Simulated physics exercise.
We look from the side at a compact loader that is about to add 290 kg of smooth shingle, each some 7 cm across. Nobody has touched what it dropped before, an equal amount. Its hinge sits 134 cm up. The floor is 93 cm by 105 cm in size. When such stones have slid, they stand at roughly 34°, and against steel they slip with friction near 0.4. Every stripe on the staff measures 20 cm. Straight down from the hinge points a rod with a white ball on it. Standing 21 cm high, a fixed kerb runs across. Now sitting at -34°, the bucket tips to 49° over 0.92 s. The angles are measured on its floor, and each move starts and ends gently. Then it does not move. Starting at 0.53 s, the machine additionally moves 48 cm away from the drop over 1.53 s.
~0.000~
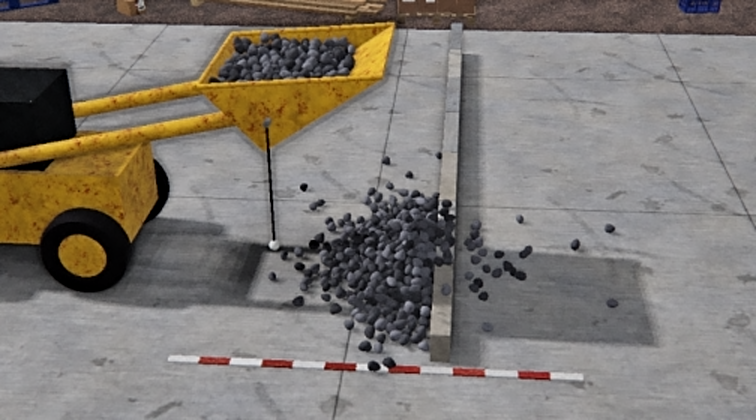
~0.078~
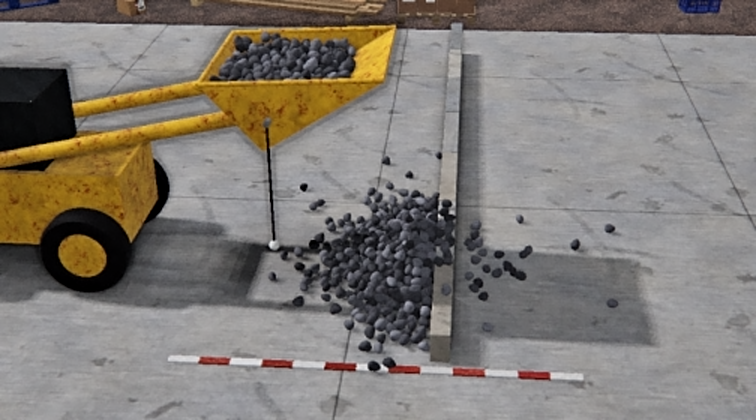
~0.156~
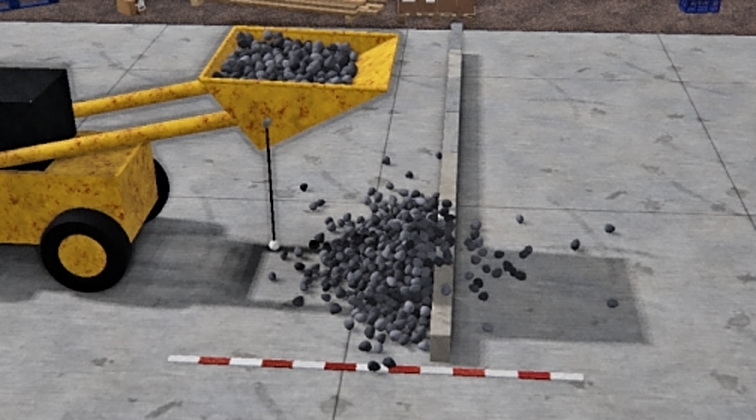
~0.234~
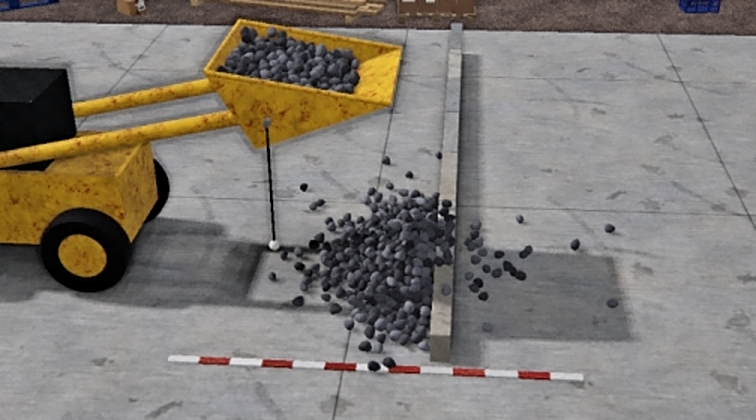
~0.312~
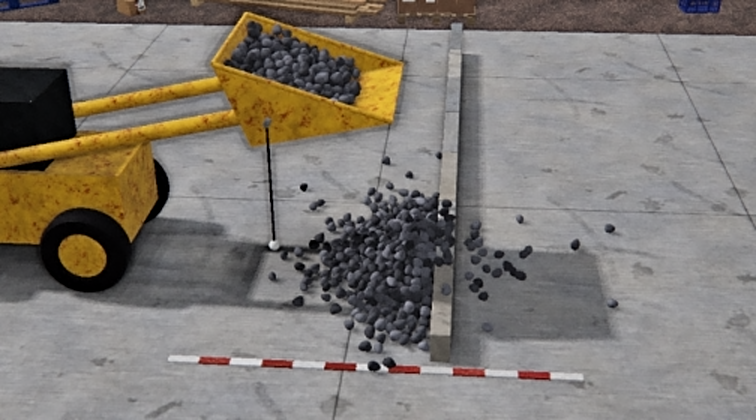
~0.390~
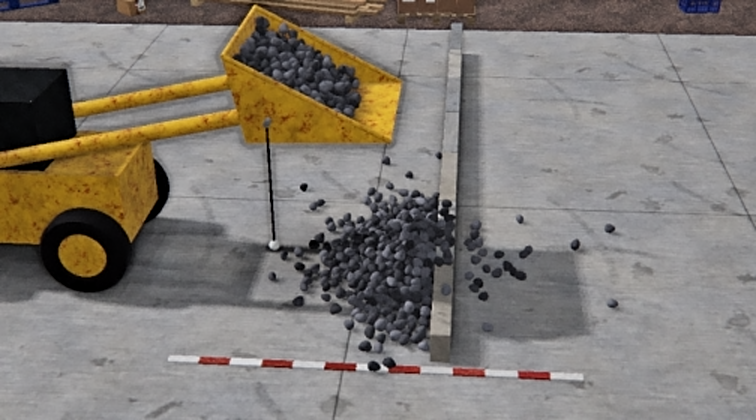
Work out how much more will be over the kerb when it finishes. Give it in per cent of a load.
Around 1 out of 100.
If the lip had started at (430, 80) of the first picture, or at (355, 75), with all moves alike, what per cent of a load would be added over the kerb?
About 15 per cent from the first spot and 0 per cent from the second.
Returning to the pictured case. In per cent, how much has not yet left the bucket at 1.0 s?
40 %.
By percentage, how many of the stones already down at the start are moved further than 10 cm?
Around 15 in a hundred.
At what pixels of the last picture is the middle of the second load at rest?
Roughly at pixel (361, 250).
After 0.7 s the floor is at 36°; in per cent of one load, 100 in the bucket, 96 on this side of the kerb, 5 over the kerb; the foremost stones are at (550, 255).
After 1.0 s the floor is at 49°; in per cent of one load, 41 in the bucket, 154 on this side of the kerb, 5 over the kerb; the foremost stones are at (550, 255).
After 2.5 s the floor is at 49°; in per cent of one load, 0 in the bucket, 194 on this side of the kerb, 6 over the kerb; the foremost stones are at (558, 241).
After 5.0 s the floor is at 49°; in per cent of one load, 0 in the bucket, 194 on this side of the kerb, 6 over the kerb; the foremost stones are at (558, 241). Net gain over the kerb, 1.
